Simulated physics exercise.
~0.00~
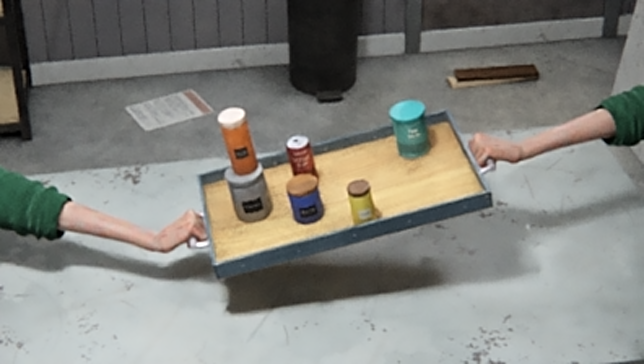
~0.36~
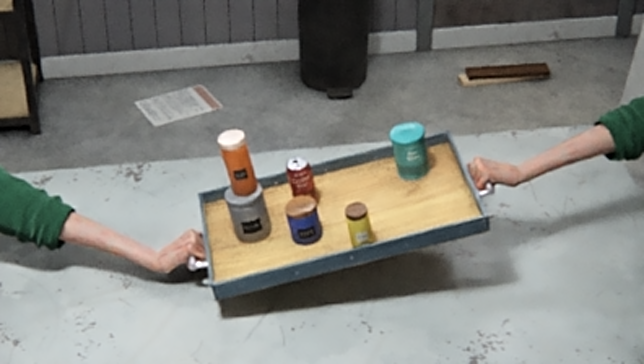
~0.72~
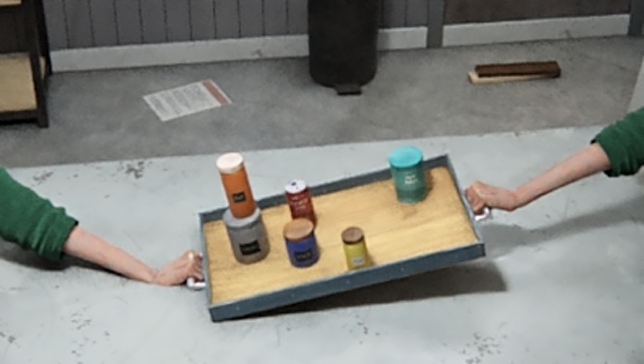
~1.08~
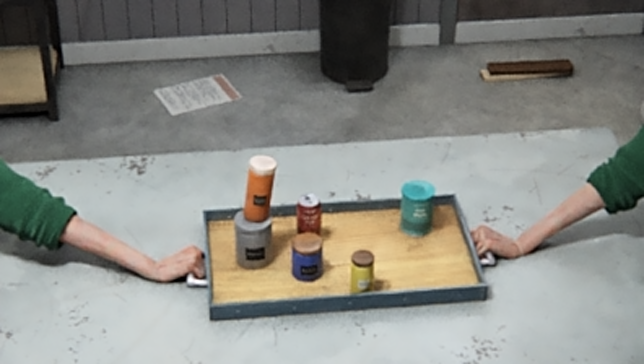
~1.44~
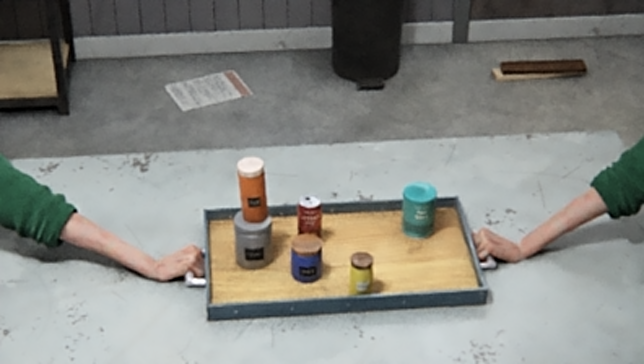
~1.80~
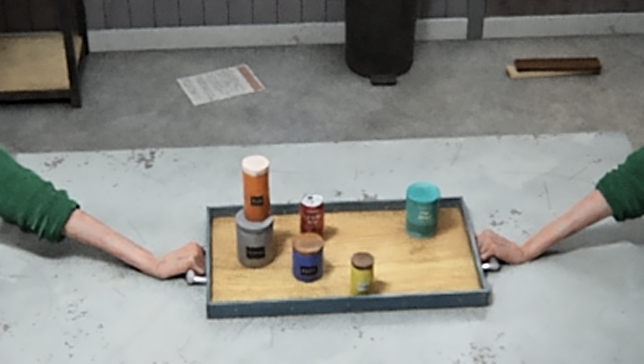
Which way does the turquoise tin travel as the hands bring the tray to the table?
The turquoise tin moves down along with the tray.
Two hands lowered a tilted tray of jars and tins, its left side lower, onto a pale table and dropped it flat; the orange jar, stacked on the grey one, rocked briefly but settled upright, and everything stayed standing.
